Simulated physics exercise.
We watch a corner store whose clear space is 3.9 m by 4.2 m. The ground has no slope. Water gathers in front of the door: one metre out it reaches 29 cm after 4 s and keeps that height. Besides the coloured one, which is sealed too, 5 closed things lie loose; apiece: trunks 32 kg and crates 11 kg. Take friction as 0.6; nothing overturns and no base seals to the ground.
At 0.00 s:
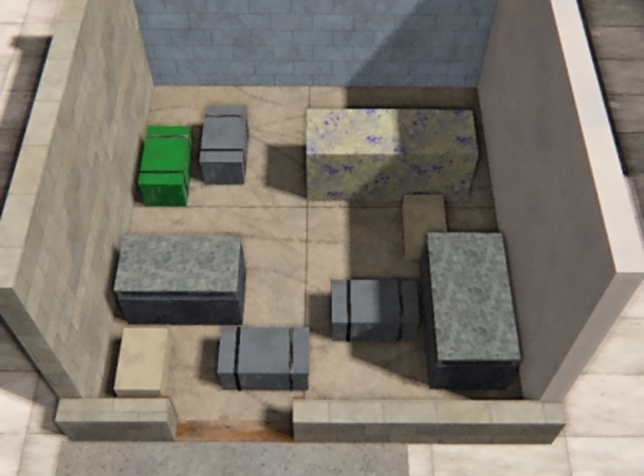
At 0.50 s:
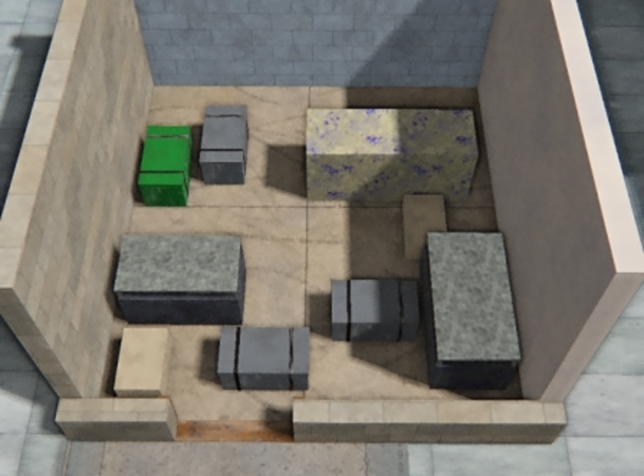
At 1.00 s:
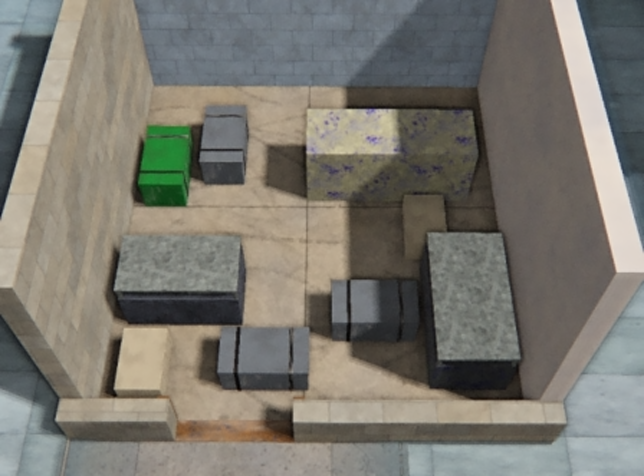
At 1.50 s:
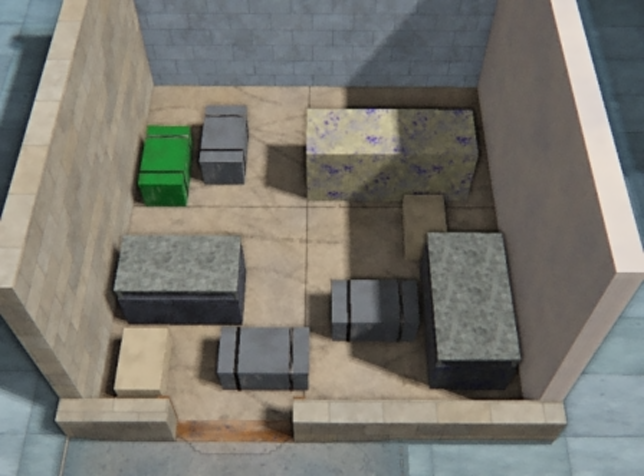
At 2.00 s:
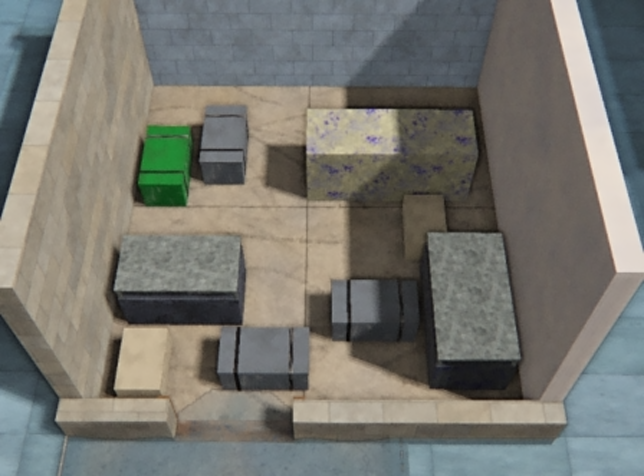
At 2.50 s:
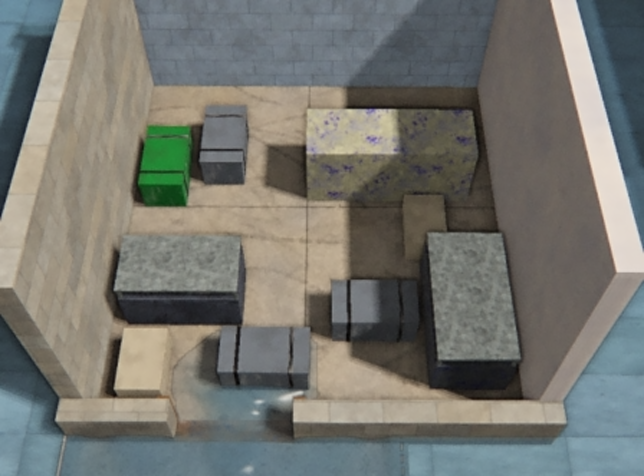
At first, a roofless room holding a green trunk, several gray boxes and a few large blocks stands on dry, pale paving. A bluish sheen of water spreads over the ground outside, then reaches the front doorway and creeps just inside onto the floor, while none of the objects move.
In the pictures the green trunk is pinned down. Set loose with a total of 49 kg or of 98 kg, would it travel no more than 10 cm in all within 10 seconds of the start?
For it, the lower weight is enough.
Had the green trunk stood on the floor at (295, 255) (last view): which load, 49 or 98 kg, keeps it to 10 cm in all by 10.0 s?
It takes the larger.
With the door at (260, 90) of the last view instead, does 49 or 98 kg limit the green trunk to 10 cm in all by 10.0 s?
In that case only the higher weight holds it.
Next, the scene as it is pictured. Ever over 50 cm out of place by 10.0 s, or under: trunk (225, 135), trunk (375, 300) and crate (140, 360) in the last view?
In turn: Under, more, short of it.
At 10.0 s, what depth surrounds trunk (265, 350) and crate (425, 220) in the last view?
Roughly 11 and 21 cm.
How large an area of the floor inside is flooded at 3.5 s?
Roughly 2.5 m2.
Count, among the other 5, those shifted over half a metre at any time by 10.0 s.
That makes 2.
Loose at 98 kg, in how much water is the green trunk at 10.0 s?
About 13 cm.
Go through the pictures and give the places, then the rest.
In the first picture, the green trunk at (164, 154), on the bottom; water covers 0.0 m2; 0 of 6 have shifted.
In the second picture, the green trunk at (164, 154), on the bottom; 0.0 m2 under water; 0 of 6 have shifted.
In the third picture, the green trunk at (164, 154) rests on the ground; 0.0 m2 under water; 0 of 6 have shifted.
In the fourth picture, the green trunk at (164, 154) rests on the ground; water covers 0.0 m2; 0 of 6 have shifted.
In the fifth picture, the green trunk at (164, 154), on the bottom; water covers 0.2 m2; 0 of 6 have shifted.
In the sixth picture, the green trunk at (164, 154), on the bottom; 0.5 m2 under water; 0 of 6 have shifted.
After 3.5 s the green trunk would be 0 cm from its start with 49 kg and 0 cm from its start with 98 kg; 0 cm of water round it then.
After 4.5 s the green trunk would be 0 cm from its start with 49 kg and 0 cm from its start with 98 kg; 0 cm of water round it then.
After 7.0 s the green trunk would be 0 cm from its start with 49 kg and 0 cm from its start with 98 kg; 6 cm of water round it then.
After 10.0 s the green trunk would be 0 cm from its start with 49 kg and 0 cm from its start with 98 kg; 13 cm of water round it then.
